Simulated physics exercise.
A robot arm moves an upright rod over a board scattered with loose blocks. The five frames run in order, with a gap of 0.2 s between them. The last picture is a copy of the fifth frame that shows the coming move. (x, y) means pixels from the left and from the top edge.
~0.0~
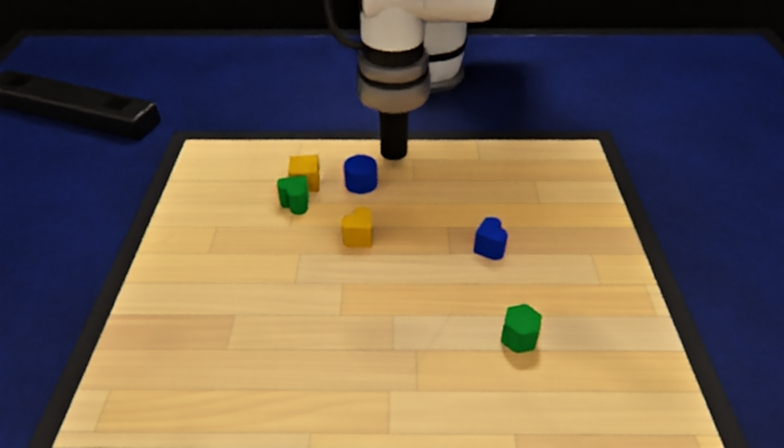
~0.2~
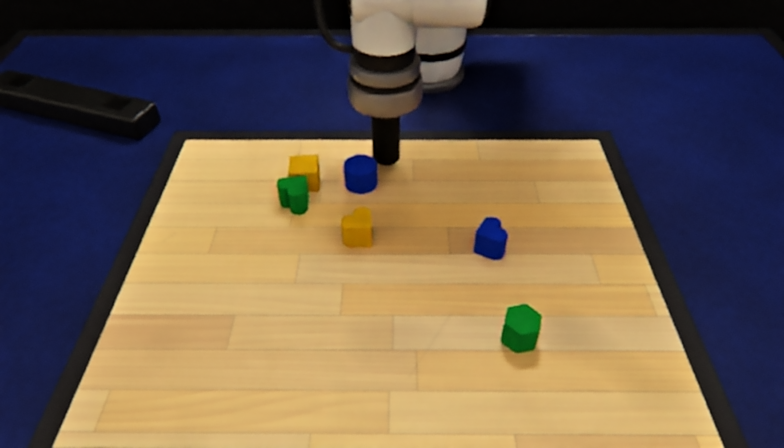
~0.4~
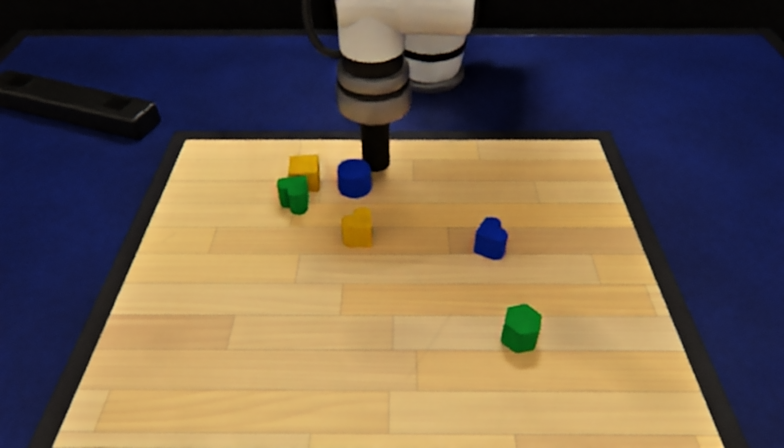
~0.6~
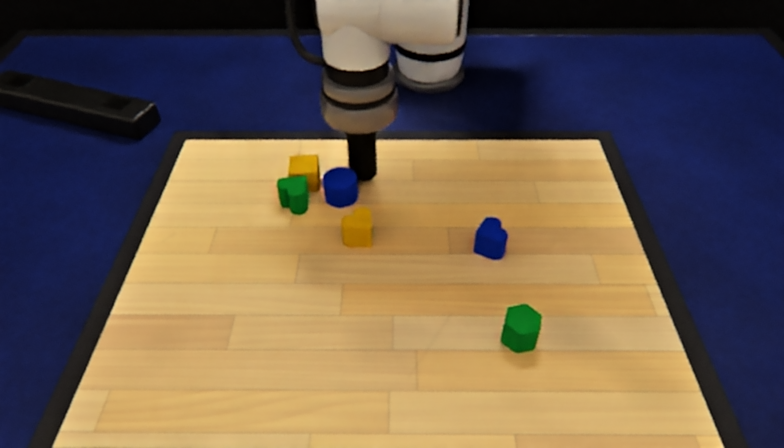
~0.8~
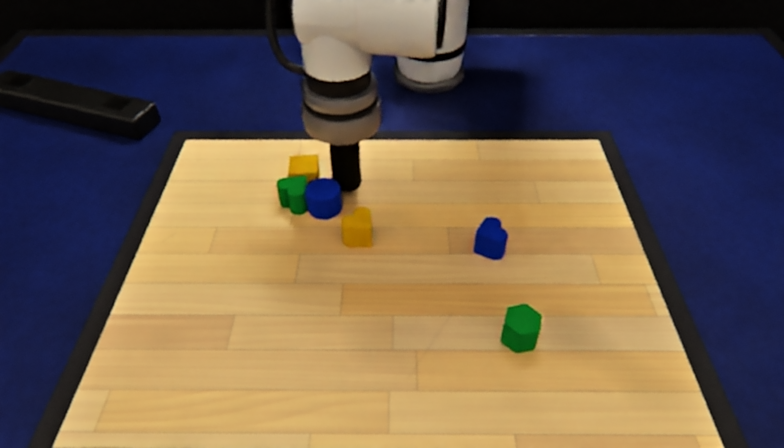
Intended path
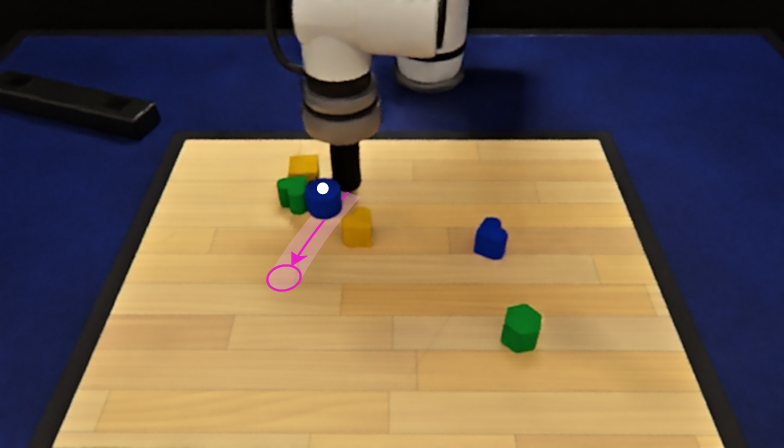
In this clip, a robot arm lowers its dark rod toward the left across a wooden board, pushing a blue round block down and left until it sits beside a green block, while the other scattered blocks stay still.
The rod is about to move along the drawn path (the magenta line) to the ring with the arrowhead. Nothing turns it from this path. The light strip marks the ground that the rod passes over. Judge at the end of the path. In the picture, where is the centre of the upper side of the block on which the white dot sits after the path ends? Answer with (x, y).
About (264, 227).
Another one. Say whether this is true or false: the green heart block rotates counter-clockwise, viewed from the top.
That is false.
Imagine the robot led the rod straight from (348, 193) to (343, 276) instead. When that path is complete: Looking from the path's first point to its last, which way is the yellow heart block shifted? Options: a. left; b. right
Choice a: Left.
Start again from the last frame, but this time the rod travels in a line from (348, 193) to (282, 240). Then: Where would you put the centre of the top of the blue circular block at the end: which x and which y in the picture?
(251, 240)
Drawn move, from (348, 193) over (326, 217) and (305, 246) to (284, 278); the dot is on the blue circular block.
The first path, step by step. One third of the way, rod (325, 208); green heart block (287, 187), turned 35° clockwise; blue circular block (293, 210).
Two thirds of the way, rod (303, 236); green heart block (287, 187), turned 35° clockwise; blue circular block (267, 225).
At the end, rod (282, 268); green heart block (287, 187), turned 35° clockwise; yellow square block still; blue circular block (264, 227).
